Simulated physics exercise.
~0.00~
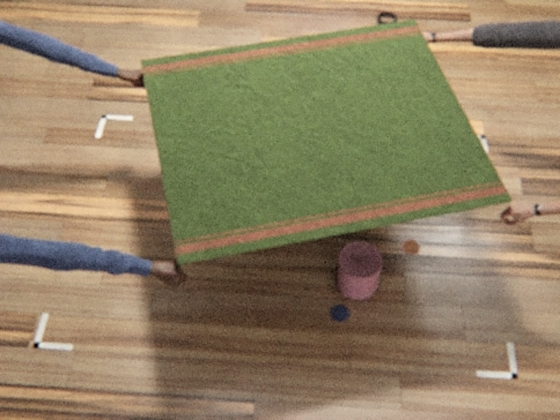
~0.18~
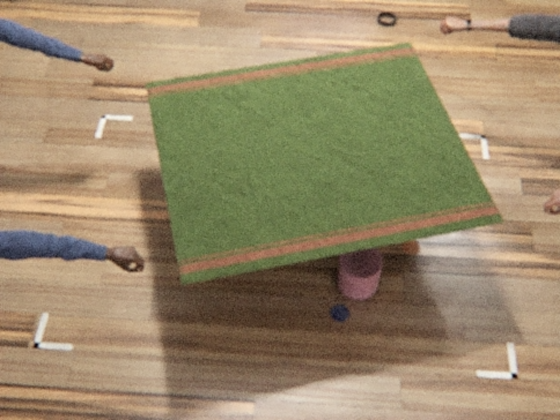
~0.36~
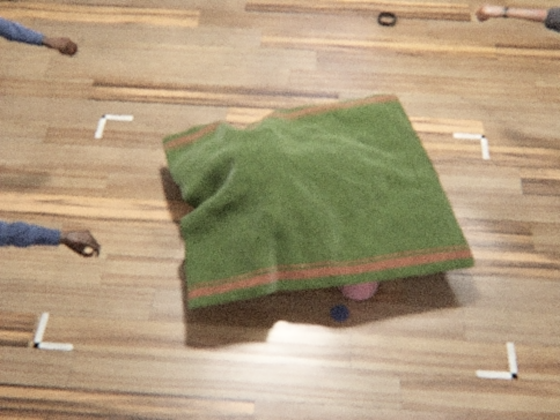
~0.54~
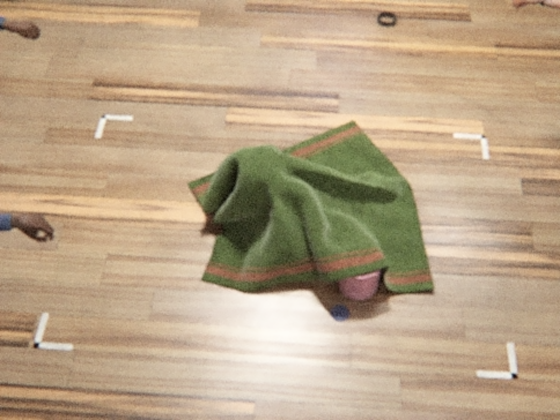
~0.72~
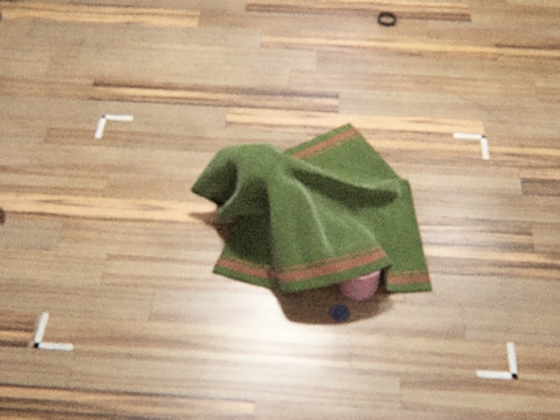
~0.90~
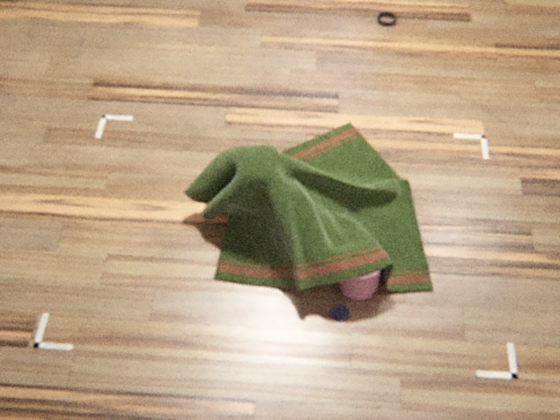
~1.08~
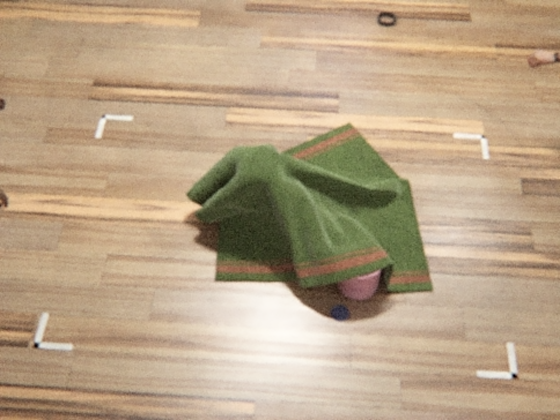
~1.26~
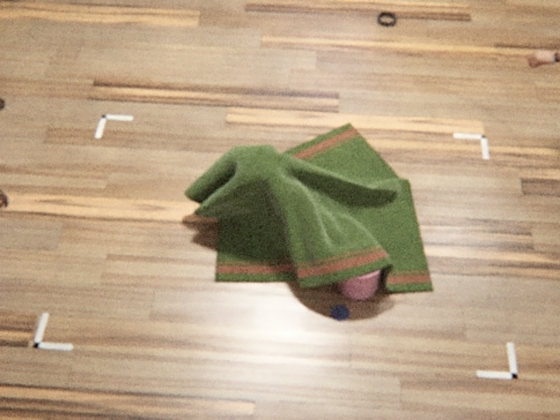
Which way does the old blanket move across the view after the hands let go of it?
The old blanket moves down in the view as it drops and crumples onto the floor.
